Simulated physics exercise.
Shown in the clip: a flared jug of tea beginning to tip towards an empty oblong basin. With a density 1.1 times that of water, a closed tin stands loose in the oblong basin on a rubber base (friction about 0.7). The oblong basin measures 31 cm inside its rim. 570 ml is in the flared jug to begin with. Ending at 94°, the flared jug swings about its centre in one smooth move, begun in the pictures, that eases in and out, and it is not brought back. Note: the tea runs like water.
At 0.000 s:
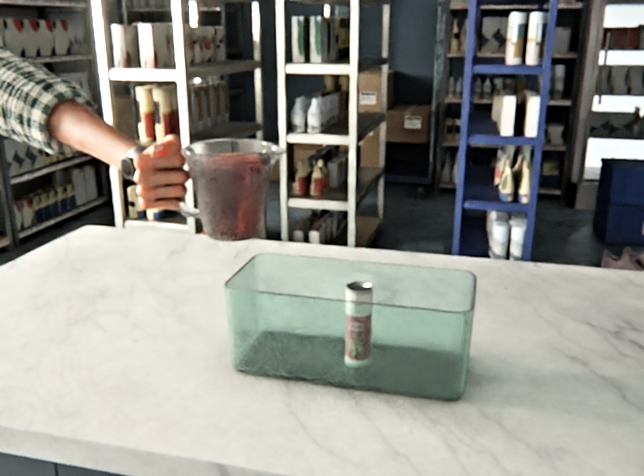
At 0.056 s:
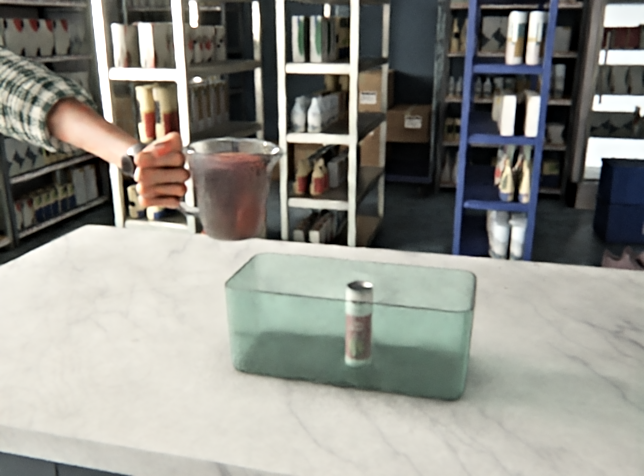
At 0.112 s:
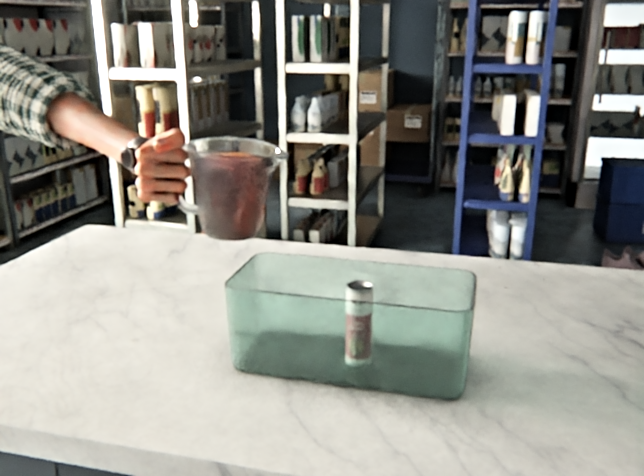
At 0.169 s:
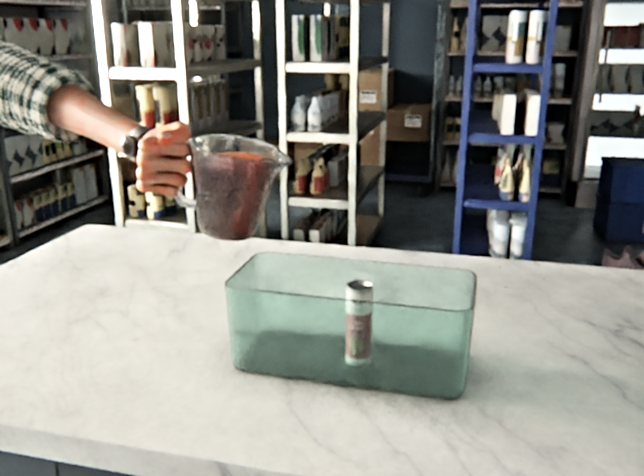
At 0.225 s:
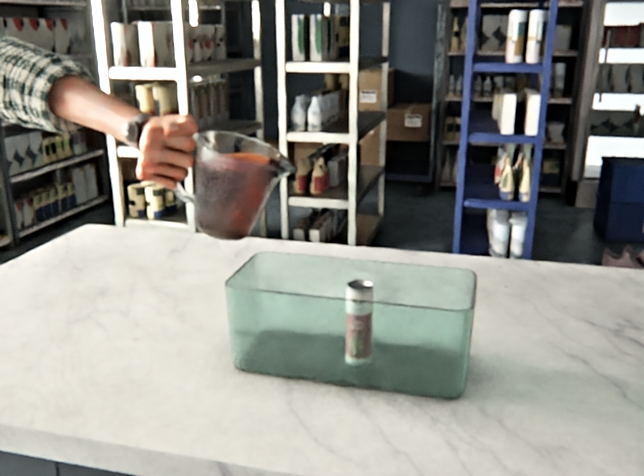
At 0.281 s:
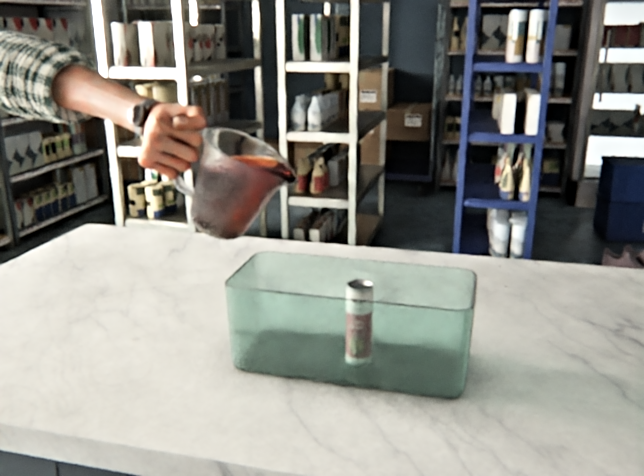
A hand in a checked sleeve, reaching in from the left, first holds a clear jug of reddish-brown tea almost level, then smoothly tilts it rightward until the liquid reaches its lip. Below and to the right, an empty, translucent green oblong basin holds an upright, pale-and-reddish tin. A steady, slightly raised view shows the white marbled counter before white and blue shelves stocked with goods.
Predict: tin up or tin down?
It's bound to withstand the flow.
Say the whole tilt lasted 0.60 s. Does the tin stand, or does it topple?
Outcome - the tin remains standing.
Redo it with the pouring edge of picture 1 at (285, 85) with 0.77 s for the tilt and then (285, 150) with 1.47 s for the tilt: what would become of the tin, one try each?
Run one: It tumbles. Run two: It does not tip.
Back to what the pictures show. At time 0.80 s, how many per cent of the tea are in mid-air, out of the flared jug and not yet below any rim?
About 10 percent.
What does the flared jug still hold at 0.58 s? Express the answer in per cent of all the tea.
Fraction remaining: Approx. 56 per cent.
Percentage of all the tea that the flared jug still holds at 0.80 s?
16 %.
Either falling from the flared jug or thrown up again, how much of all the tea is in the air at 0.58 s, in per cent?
Some 20 % is the figure.
After 0.58 s the tilt is 80° and 57 per cent is still to pour; the tin stands where it began.
After 0.80 s the tilt is 94° and 15 per cent is still to pour; the tin stands 1 cm from where it began.
After 1.02 s the tilt is 94° and 2 per cent is still to pour; the tin stands 1 cm from where it began.
After 1.27 s the tilt is 94° and 0 per cent is still to pour; the tin stands 1 cm from where it began.
In the end the tin stands 1 cm from where it began.
